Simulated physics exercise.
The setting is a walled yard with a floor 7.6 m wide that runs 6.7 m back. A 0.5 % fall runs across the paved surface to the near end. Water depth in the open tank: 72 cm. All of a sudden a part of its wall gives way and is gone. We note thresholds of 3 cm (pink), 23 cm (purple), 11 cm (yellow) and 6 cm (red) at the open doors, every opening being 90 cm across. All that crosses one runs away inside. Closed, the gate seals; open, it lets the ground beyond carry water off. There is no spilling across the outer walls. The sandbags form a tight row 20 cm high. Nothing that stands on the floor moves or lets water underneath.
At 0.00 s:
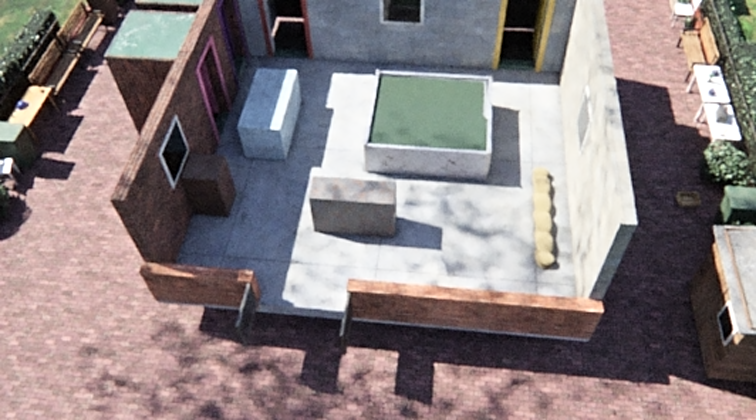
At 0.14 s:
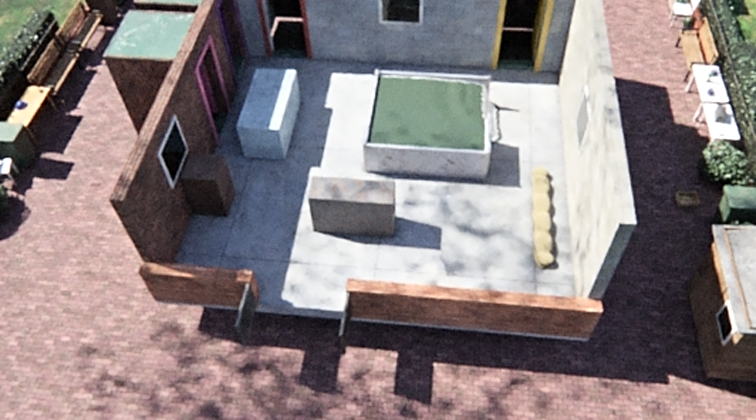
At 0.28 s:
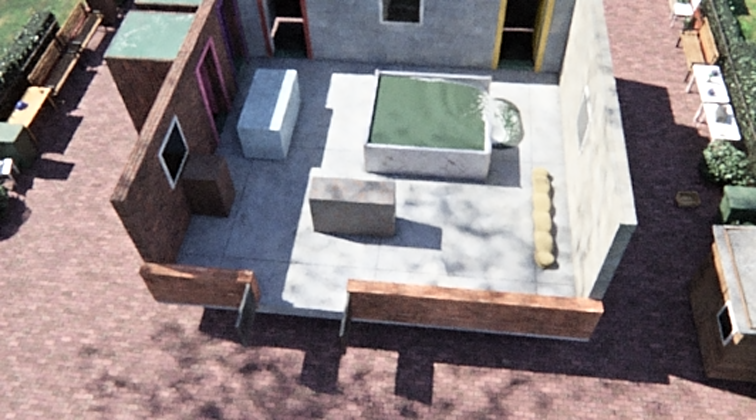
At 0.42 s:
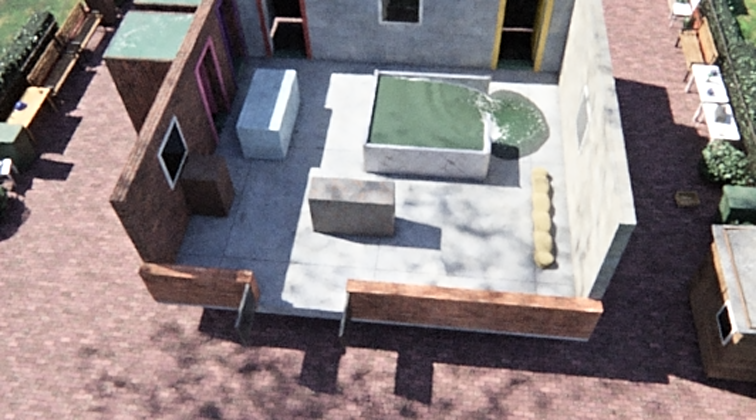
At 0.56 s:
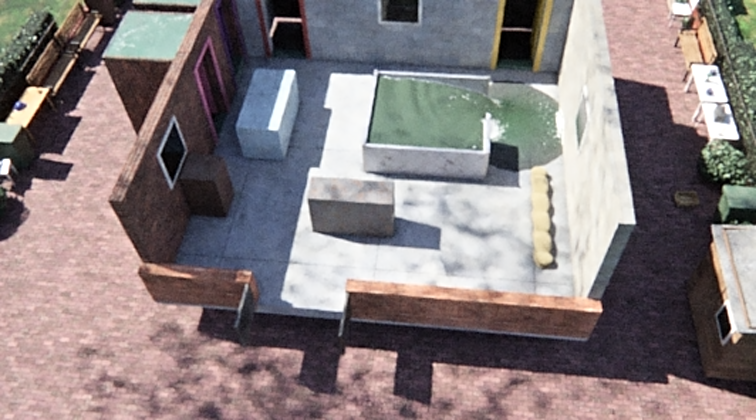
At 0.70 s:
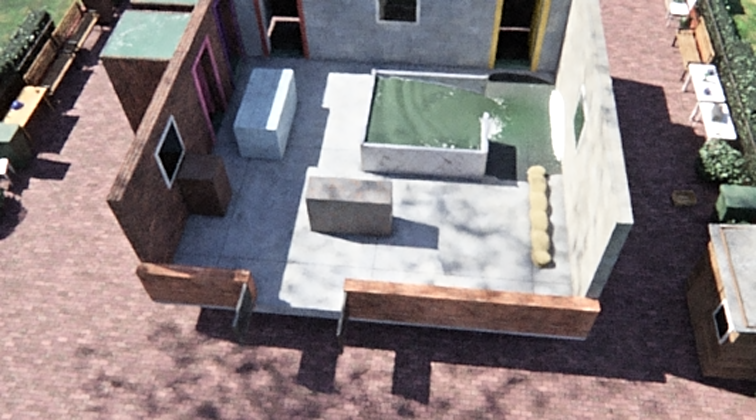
Green water pours through the right side of a raised, pale-walled tank near the back of a roofless walled yard, seen from high above amid reddish paving. A pale block stands left of the tank, a grey-brown block in front, and a row of yellowish rounded shapes to the right. The water spreads from a small splash into a widening green sheet toward the right wall, while the view stays nearly still.
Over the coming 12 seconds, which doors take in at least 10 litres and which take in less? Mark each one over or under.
Pink door - over; purple door - under; yellow door - over; red door - over.
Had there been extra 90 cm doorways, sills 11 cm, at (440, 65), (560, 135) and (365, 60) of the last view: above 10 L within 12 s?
The first one doesn't reach it, the second one exceeds it, and the third one doesn't reach it.
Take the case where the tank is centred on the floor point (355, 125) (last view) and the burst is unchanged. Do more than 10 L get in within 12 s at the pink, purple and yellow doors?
Lab note: Pink door limit not exceeded; purple door limit not exceeded; yellow door limit exceeded.
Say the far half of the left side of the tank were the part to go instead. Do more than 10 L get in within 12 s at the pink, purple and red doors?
Door by door - pink: Out of bounds, purple: Out of bounds, red: Out of bounds.
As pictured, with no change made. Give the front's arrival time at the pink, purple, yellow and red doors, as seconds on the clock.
Arrival: Pink 5.0 s, purple 4.5 s, yellow 0.8 s, red 3.8 s.
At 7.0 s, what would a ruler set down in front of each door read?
Readings (cm): Pink = 5; purple = 13; yellow = 17; red = 9.
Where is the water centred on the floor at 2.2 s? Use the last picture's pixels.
Roughly (467, 133).
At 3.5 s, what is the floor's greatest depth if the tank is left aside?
About 40 cm.
After 1.4 s water covers 15 % of the floor and is deepest (60 cm) near (554, 72); pink door not reached, purple door not reached, yellow door 16 cm at the sill, 0 L in, red door not reached.
After 2.2 s water covers 20 % of the floor and is deepest (50 cm) near (554, 77); pink door not reached, purple door not reached, yellow door 25 cm at the sill, 25 L in, red door not reached.
After 3.5 s water covers 40 % of the floor and is deepest (40 cm) near (573, 318); pink door not reached, purple door not reached, yellow door 24 cm at the sill, 126 L in, red door not reached.
After 7.0 s water covers 85 % of the floor and is deepest (24 cm) near (573, 318); pink door 5 cm at the sill, 1 L in, purple door 13 cm at the sill, 0 L in, yellow door 17 cm at the sill, 268 L in, red door 9 cm at the sill, 4 L in.
After 12.0 s water covers 95 % of the floor and is deepest (14 cm) near (573, 318); pink door 6 cm at the sill, 25 L in, purple door 10 cm at the sill, 0 L in, yellow door 9 cm at the sill, 294 L in, red door 10 cm at the sill, 54 L in.
